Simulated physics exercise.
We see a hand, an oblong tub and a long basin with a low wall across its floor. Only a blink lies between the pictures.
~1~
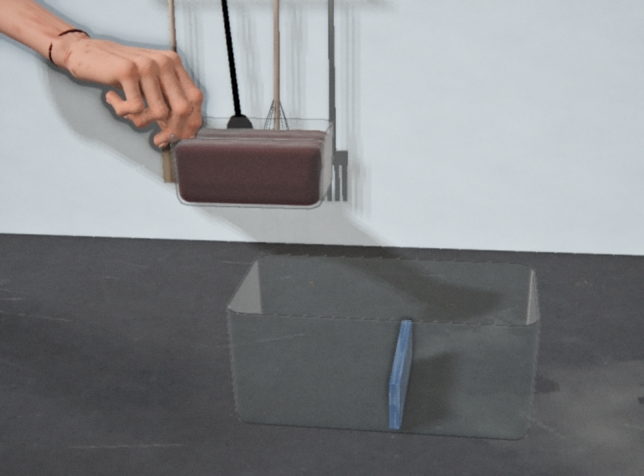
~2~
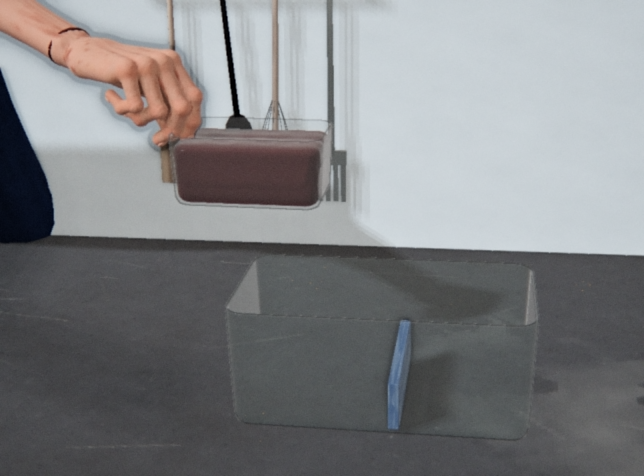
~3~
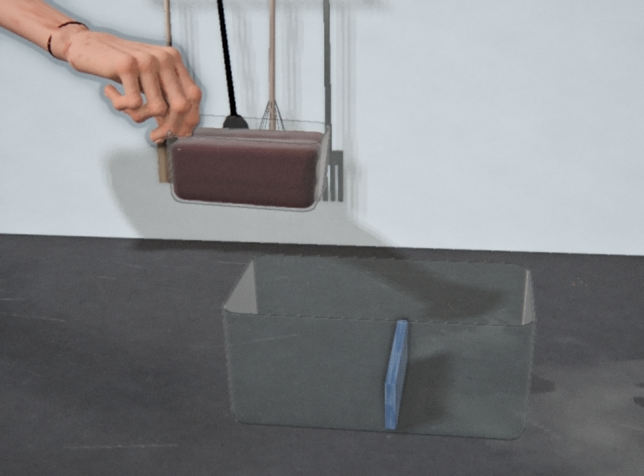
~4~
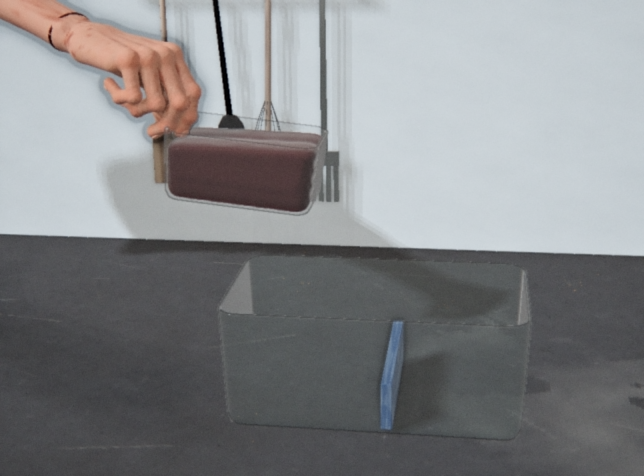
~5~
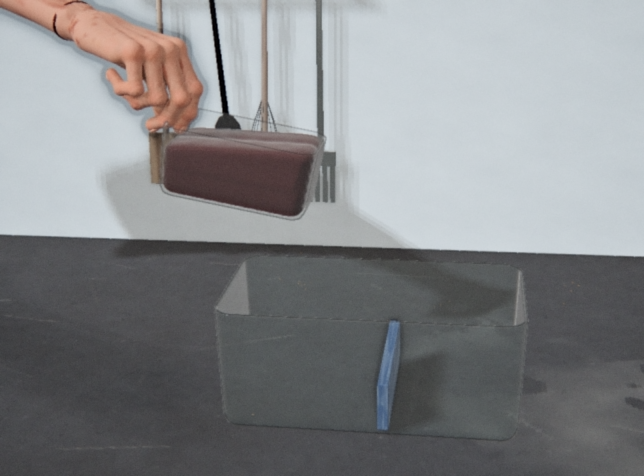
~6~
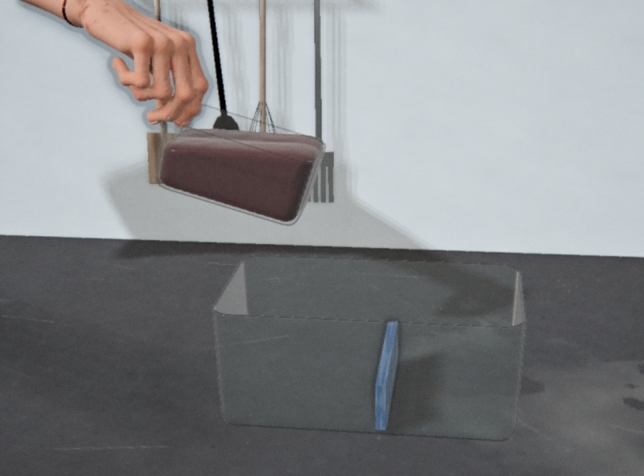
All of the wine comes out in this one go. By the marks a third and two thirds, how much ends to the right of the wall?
In the end from a third to two thirds is right of the wall.
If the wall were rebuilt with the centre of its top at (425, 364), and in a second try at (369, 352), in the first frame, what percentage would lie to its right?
Near 25 % and 75 %.
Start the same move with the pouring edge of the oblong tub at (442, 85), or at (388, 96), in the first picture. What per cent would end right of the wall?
Near 75 % and 85 %.
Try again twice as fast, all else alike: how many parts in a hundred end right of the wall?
It comes to 25 per cent or so.
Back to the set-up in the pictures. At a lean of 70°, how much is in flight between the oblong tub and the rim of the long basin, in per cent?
About 35 per cent.
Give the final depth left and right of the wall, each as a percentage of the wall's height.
Left: 30 %. Right: 40 %.
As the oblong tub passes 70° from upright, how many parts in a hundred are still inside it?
Close to 35 per cent.
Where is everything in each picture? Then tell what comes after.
In the first picture, it leans 0°; its right rim is at (328, 132); the wine meets the walls at (184, 137) and (327, 139); the long basin's rim runs from (242, 283) to (536, 295); the wall's top is at (401, 351).
In the second picture, it leans 1°; its right rim is at (327, 133); the wine meets the walls at (183, 137) and (326, 140).
In the third picture, it leans 3°; its right rim is at (325, 136); the wine meets the walls at (181, 136) and (324, 141).
In the fourth picture, it leans 6°; its right rim is at (322, 141); the wine meets the walls at (178, 136) and (321, 143).
In the fifth picture, it leans 10°; its right rim is at (321, 147); the wine meets the walls at (175, 136) and (320, 144).
In the sixth picture, it leans 16°; its right rim is at (320, 155); the wine meets the walls at (174, 138) and (318, 149); 2 per cent is over the edge.
A moment on, the tilt is 70° and 34 per cent is still to pour, 8 is left of the wall and 24 right of it.
Next, the tilt is 101° and 6 per cent is still to pour, 36 is left of the wall and 53 right of it.
Then the tilt is 106° and 0 per cent is still to pour, 46 is left of the wall and 53 right of it.
Later the tilt is 106° and 0 per cent is still to pour, 46 is left of the wall and 53 right of it.
In the end 46 per cent lies left of the wall, 53 right of it and 1 outside.
